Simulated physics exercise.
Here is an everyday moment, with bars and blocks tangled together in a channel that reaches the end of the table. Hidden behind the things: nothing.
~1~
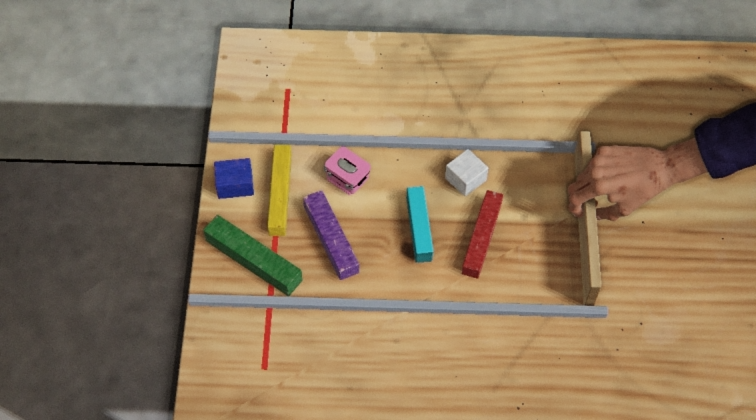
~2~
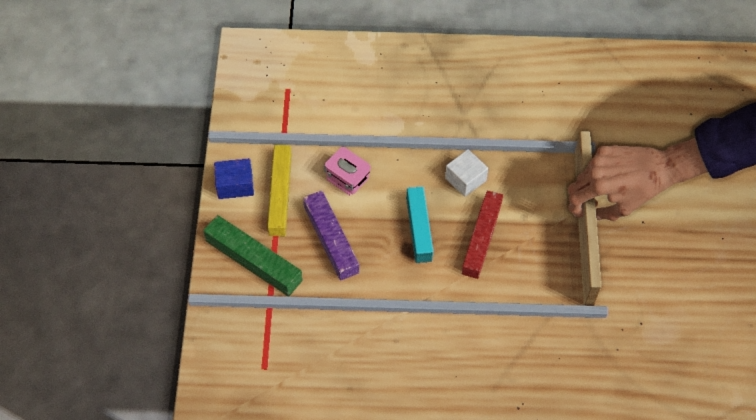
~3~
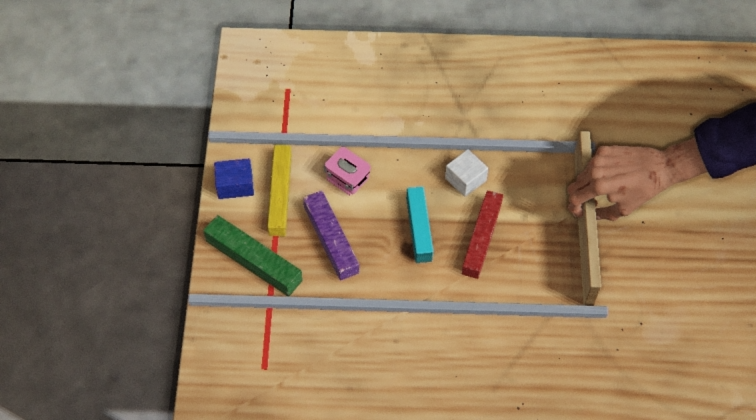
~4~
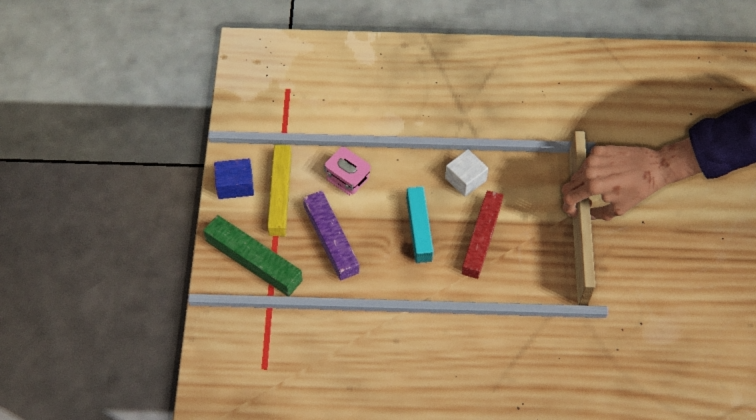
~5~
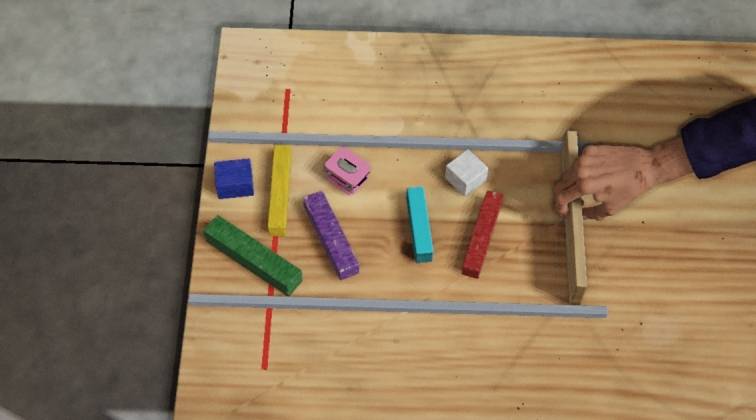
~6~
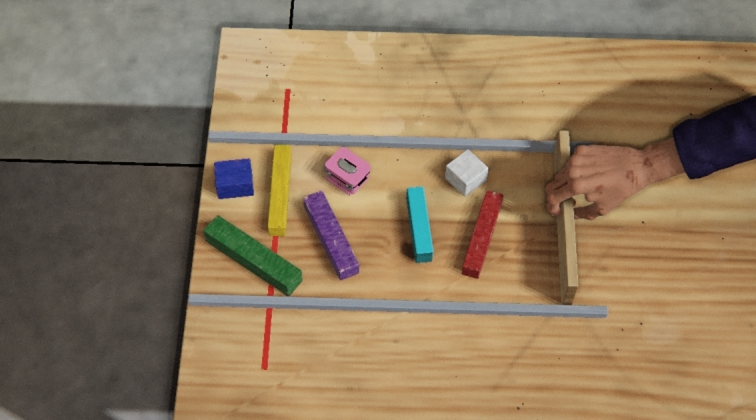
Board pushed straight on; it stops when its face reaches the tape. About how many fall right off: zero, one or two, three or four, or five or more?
Dropped: One or two.
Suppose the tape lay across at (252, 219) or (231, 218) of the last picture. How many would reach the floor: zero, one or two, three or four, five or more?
Three or four; 5 or more.
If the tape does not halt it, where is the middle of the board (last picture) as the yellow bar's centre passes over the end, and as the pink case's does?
Middle approx. at (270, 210), then approx. at (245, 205).
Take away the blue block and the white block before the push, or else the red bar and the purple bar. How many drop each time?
The answer is 1 and then 1.
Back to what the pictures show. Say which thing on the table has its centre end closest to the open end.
That's the green bar.
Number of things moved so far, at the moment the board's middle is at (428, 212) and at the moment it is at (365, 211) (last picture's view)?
First 3, then 5.
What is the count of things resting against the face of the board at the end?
2 end up touching it.
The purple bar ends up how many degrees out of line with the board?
Misalignment: Close to 0°.
Soon after, none off yet; blue block at rest near (234, 179); green bar at rest near (253, 255); yellow bar at rest near (280, 190).
In the end, the number that fall off is one or two; gone, blue block.
